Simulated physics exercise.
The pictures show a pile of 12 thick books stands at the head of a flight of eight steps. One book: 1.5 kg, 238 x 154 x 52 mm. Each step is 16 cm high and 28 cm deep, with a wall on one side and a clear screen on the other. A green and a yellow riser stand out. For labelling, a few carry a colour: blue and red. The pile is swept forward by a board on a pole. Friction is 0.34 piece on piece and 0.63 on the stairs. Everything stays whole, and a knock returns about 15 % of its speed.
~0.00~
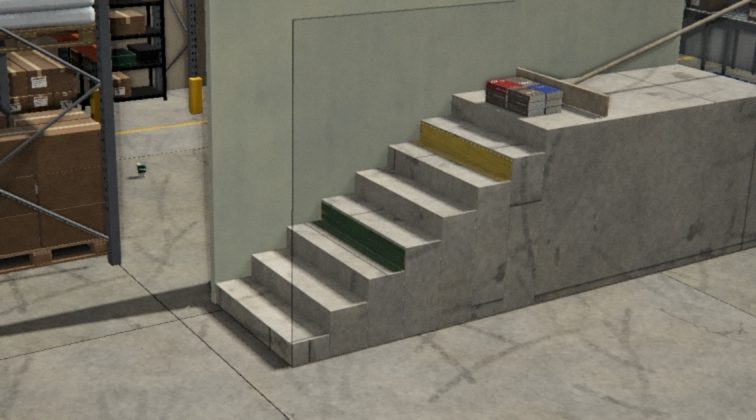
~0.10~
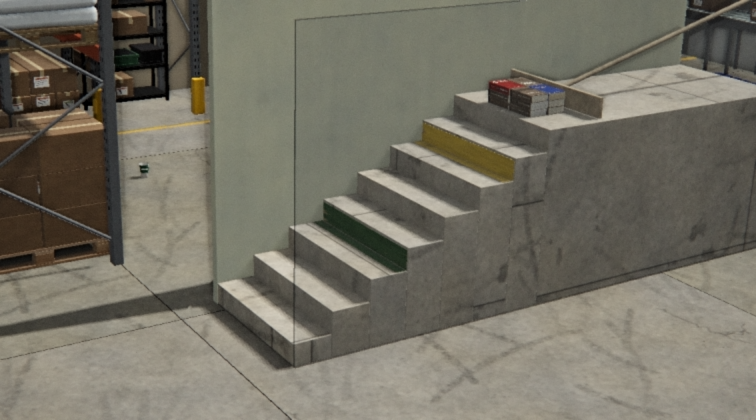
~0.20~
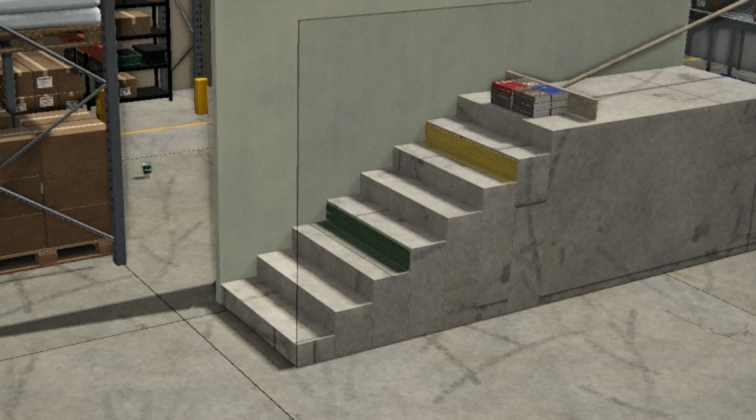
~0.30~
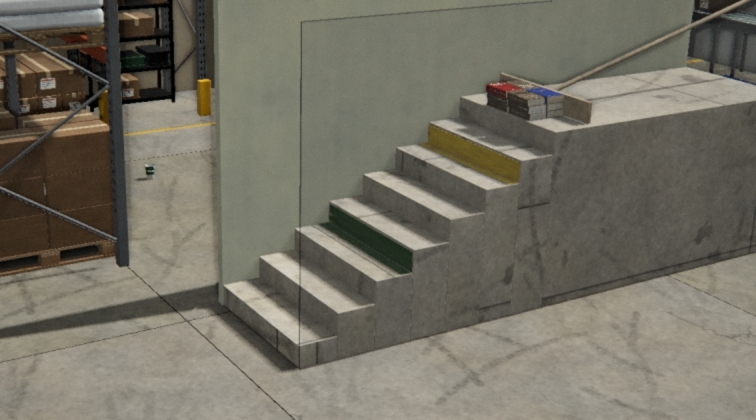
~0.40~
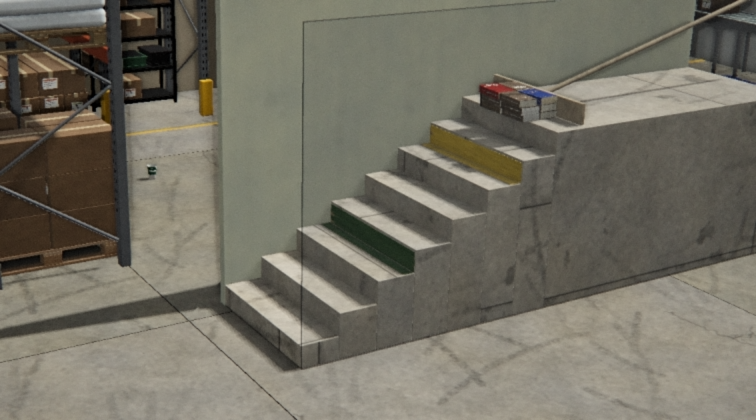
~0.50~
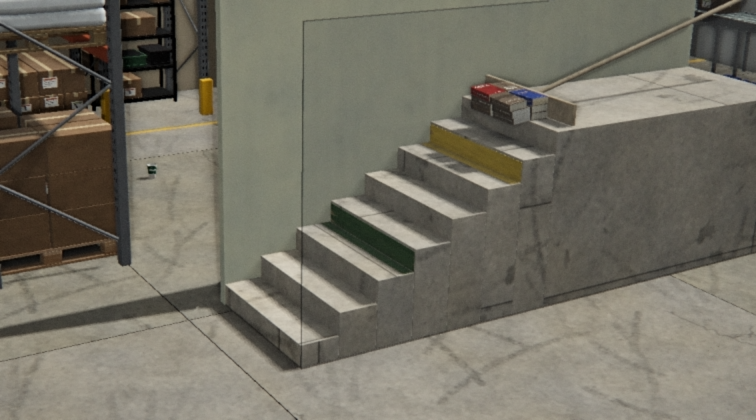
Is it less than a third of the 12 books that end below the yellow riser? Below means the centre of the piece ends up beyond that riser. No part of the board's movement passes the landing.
It will go beyond a third.
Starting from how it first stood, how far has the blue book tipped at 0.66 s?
Some 5°.
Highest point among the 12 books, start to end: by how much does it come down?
By about 21 cm, start to end.
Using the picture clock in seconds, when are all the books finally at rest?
About 1.5 s.
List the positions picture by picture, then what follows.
In the first frame (pixels give the middle of a visible side; the camera pans a little), board (608, 100) 57 cm from the edge; green riser, near end, (391, 267); yellow riser, near end, (497, 178); blue book (544, 89); red book (505, 84); none has stirred.
In the second frame, board (602, 102) 49 cm from the edge; blue book (546, 89).
In the third frame, board (596, 104) 41 cm from the edge; blue book (549, 90).
In the fourth frame, board (590, 107) 33 cm from the edge; red book (505, 87) 7 cm from its place; blue book (545, 92) 7 cm from its place; movement in 12 of them.
In the fifth frame, board (584, 108) 25 cm from the edge; blue book (538, 93) 15 cm from its place; red book (498, 88) 15 cm from its place; movement in 12 of them.
In the sixth frame, board (575, 109) 17 cm from the edge; green riser, near end, (400, 268); yellow riser, near end, (507, 180); red book (489, 89) 5° from how it stood; blue book (529, 94) 24 cm from its place; steepest lean 7°, the book at (503, 118); movement in 12 of them.
After 0.56 s, none of the 12 books below the yellow riser, 12 disturbed; red book 17° from how it stood, 29 mm lower; blue book 28 cm from its place.
After 0.66 s, none of the 12 books below the yellow riser, 12 disturbed; red book 21° from how it stood, 14 cm lower; blue book 36 cm from its place.
After 0.82 s, 4 of the 12 books below the yellow riser; blue book 20° from how it stood, 9 cm lower; red book 18° from how it stood, 19 cm lower.
After 1.04 s, 8 of the 12 books below the yellow riser; blue book 40° from how it stood, 22 cm lower; red book 35° from how it stood, 39 cm lower.
In the end (1.8 s), 8 of the 12 books below the yellow riser; blue book 51° from how it stood, 28 cm lower; red book 43 cm lower. That is 67 per cent. From the last view, middles, blue book near (475, 145), red book near (428, 158).
